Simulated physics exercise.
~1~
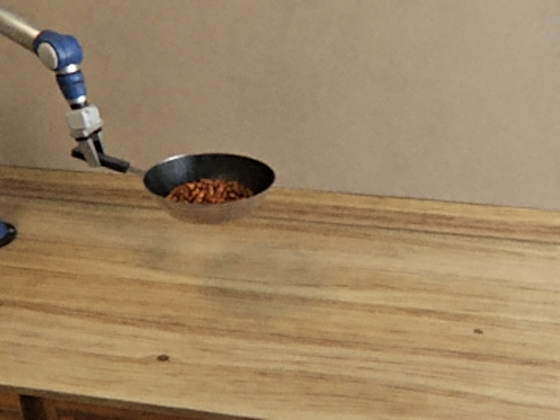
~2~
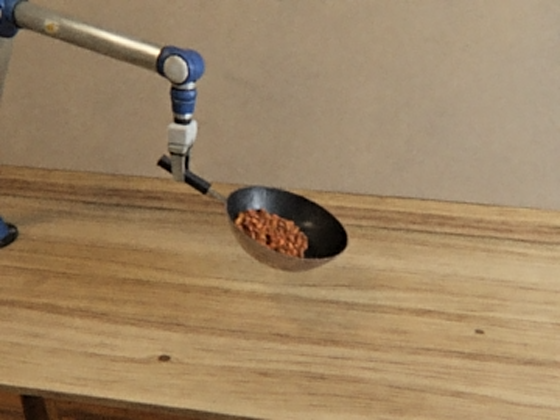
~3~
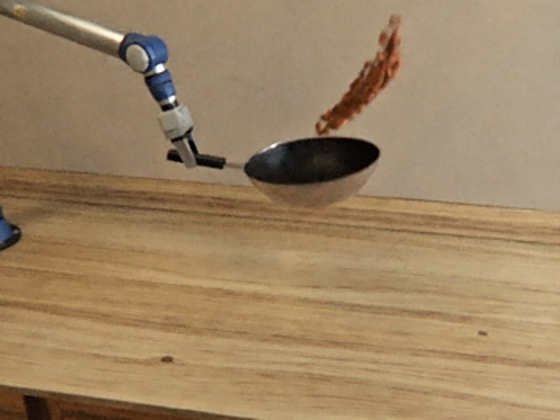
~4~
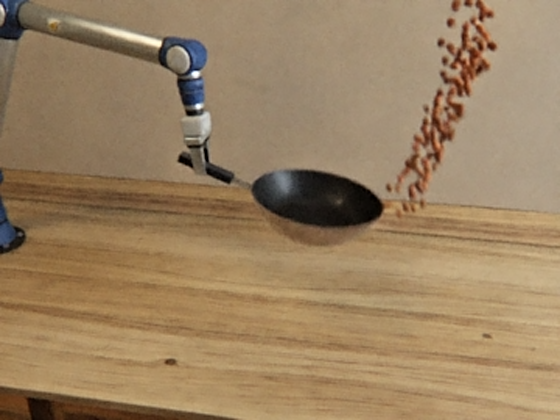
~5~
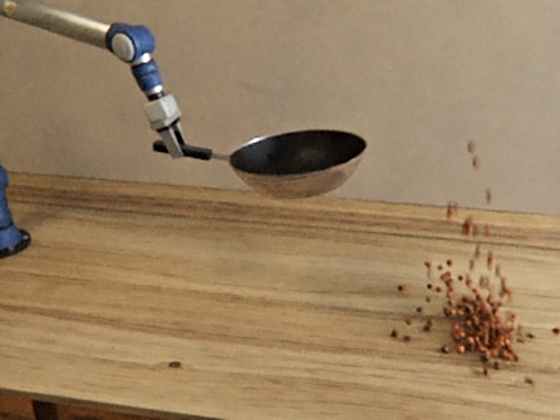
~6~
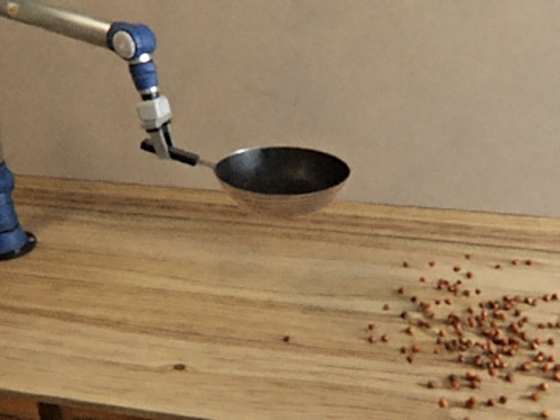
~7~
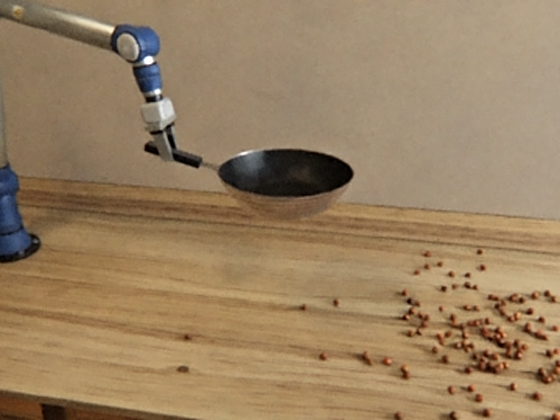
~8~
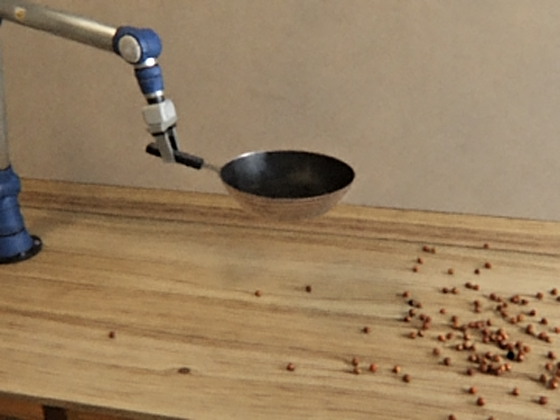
A robot arm held a frying pan of hazelnuts above a wooden table, dipped it and flicked it upward, flinging the nuts out to the right; they rained down and scattered across the table, leaving the pan empty in the arm's grip.
